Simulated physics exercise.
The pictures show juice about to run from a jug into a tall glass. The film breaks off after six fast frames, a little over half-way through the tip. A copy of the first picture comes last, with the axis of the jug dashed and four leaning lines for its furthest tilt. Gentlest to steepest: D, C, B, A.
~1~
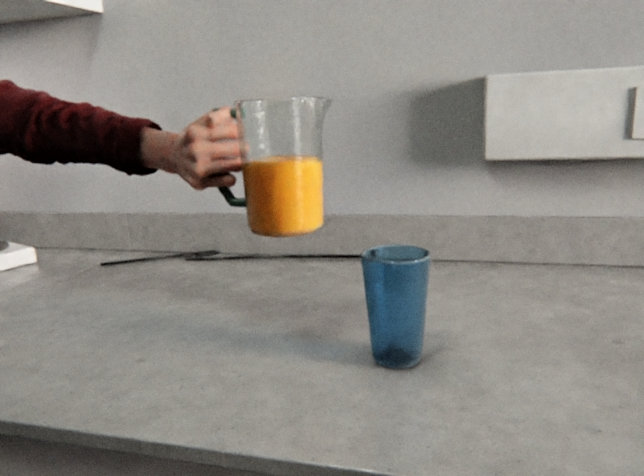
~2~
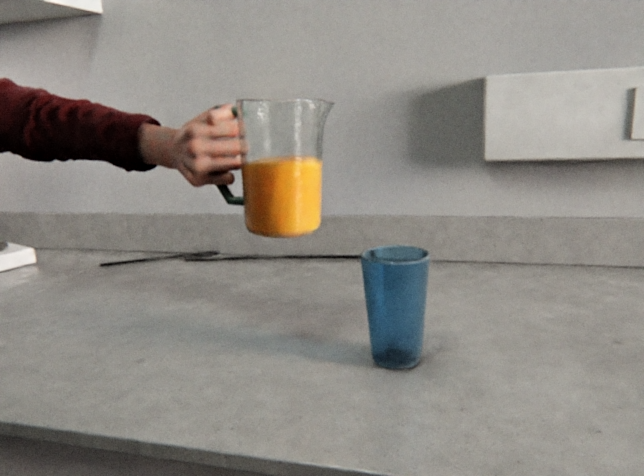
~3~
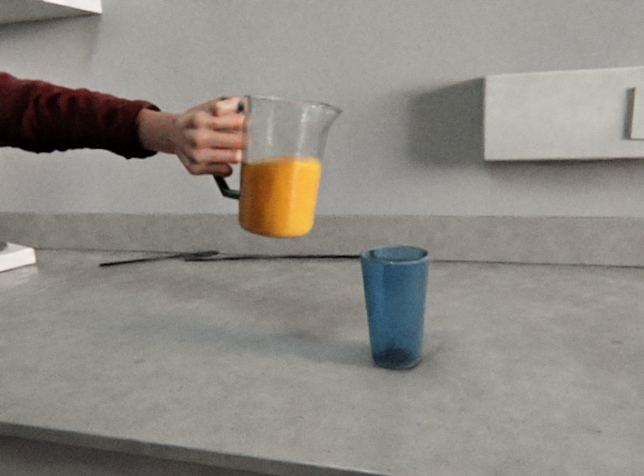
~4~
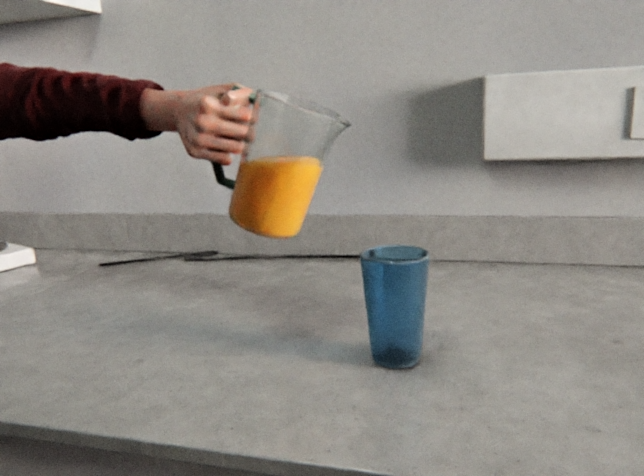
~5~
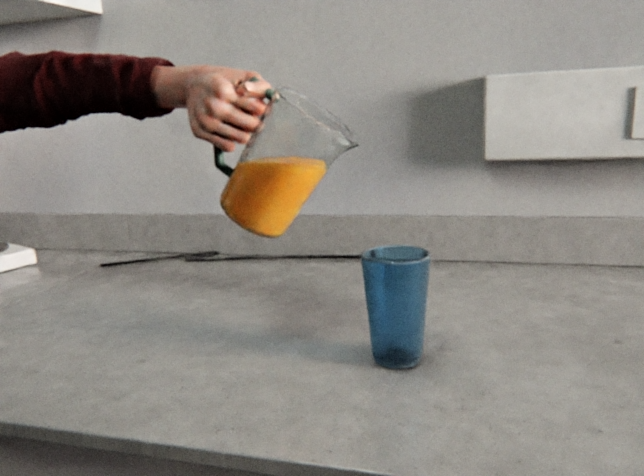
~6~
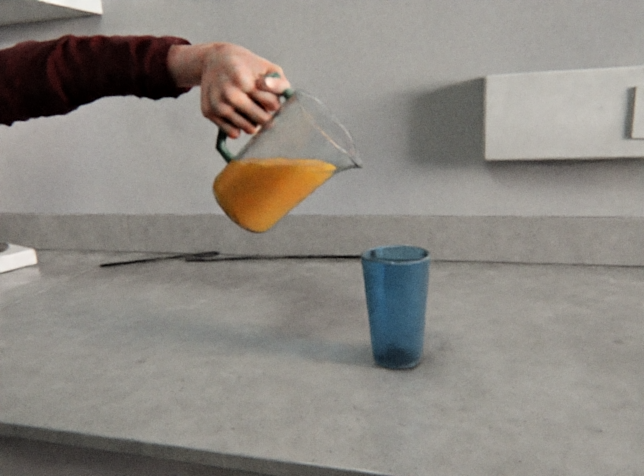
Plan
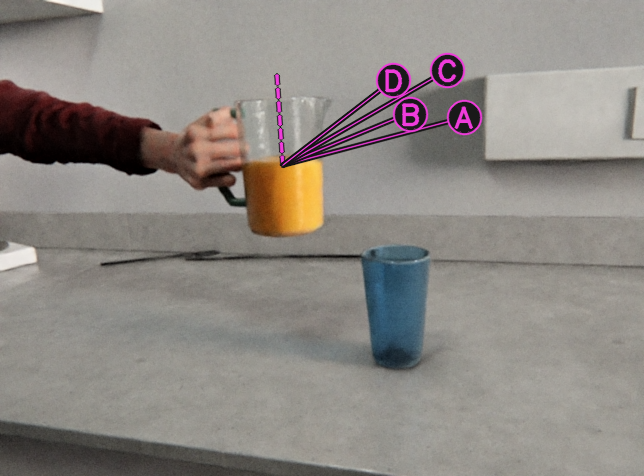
The footage shows a hand in a dark red sleeve holding a clear jug of orange juice above and left of a blue tall glass on a grey counter, first upright, then tilting it steadily rightward while the juice stays inside.
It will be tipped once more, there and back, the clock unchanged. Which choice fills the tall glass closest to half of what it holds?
A.
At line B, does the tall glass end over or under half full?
Under half.
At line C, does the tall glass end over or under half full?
Under half.
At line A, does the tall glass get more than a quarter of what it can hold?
Yes, clearly.
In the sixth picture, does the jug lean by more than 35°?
Yes, it does.
In magenta, A at (448, 121); B at (394, 119); C at (432, 78); D at (379, 90).
For line A, the tall glass ends with about 51 % of what it can hold.
For line B, the tall glass ends with about 31 % of what it can hold.
For line C, the tall glass ends with about 14 % of what it can hold.
For line D, the tall glass ends with about 4 % of what it can hold.
